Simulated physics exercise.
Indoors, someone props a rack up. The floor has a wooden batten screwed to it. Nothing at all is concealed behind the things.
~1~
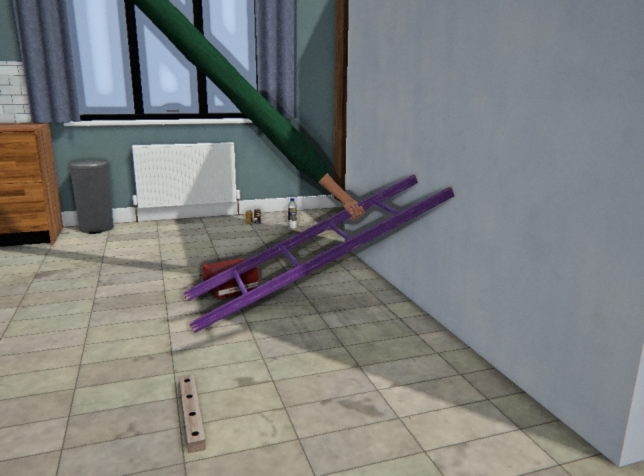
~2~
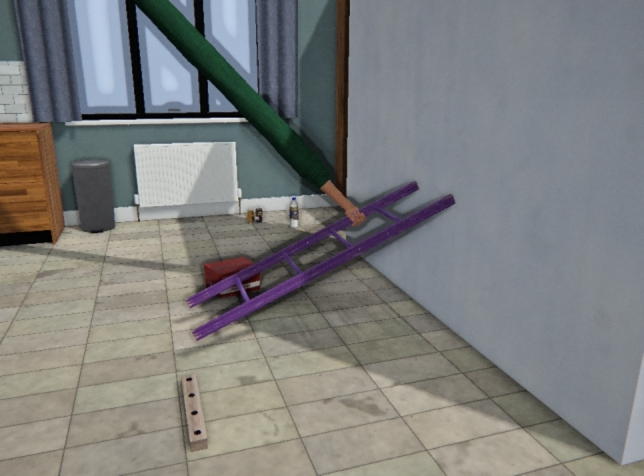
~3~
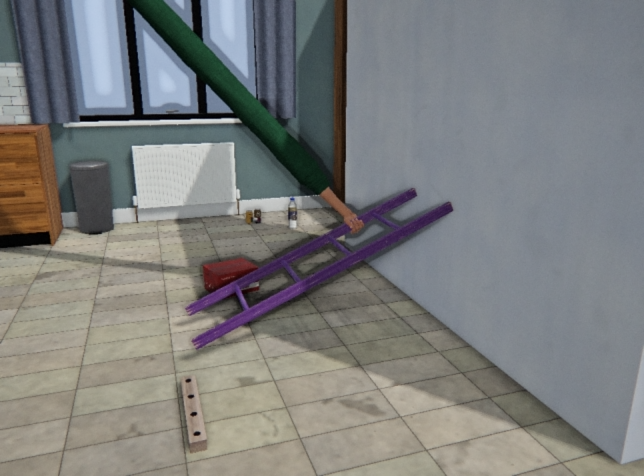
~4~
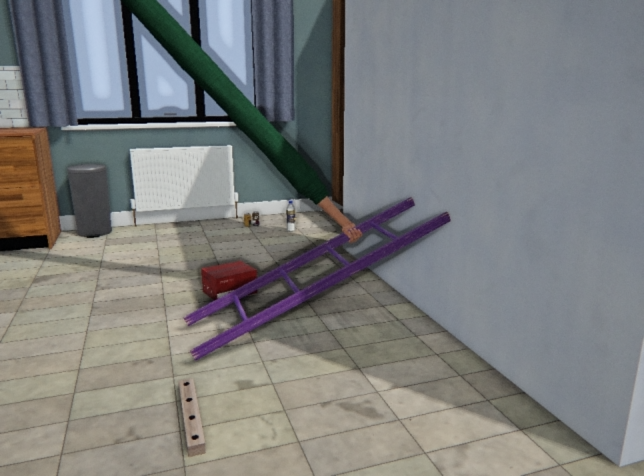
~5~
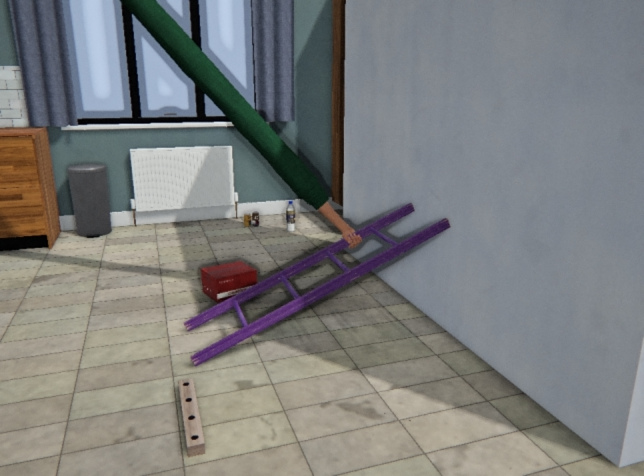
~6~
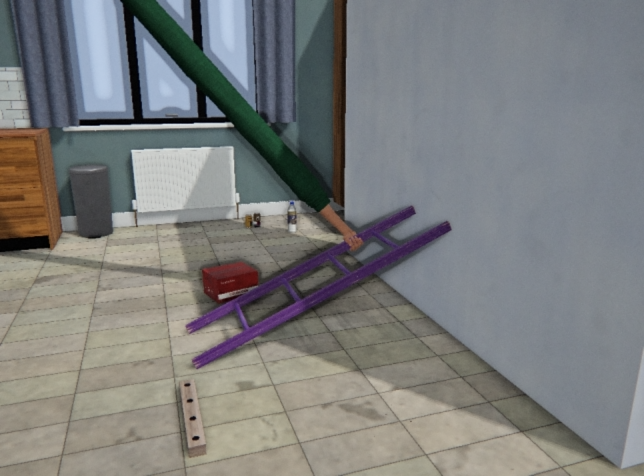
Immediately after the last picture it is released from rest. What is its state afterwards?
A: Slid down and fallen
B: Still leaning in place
Slid down and fallen.
Then, 0.22 s later than the last frame, purple rack tilted by 7° near (311, 293).
Then, 0.32 s later than the last frame, purple rack tilted by 17° near (307, 316).
Then, 0.44 s later than the last frame, purple rack tilted by 22° near (305, 322).
When it is over, the purple rack gives way at the feet, near (306, 329); the rest as before.
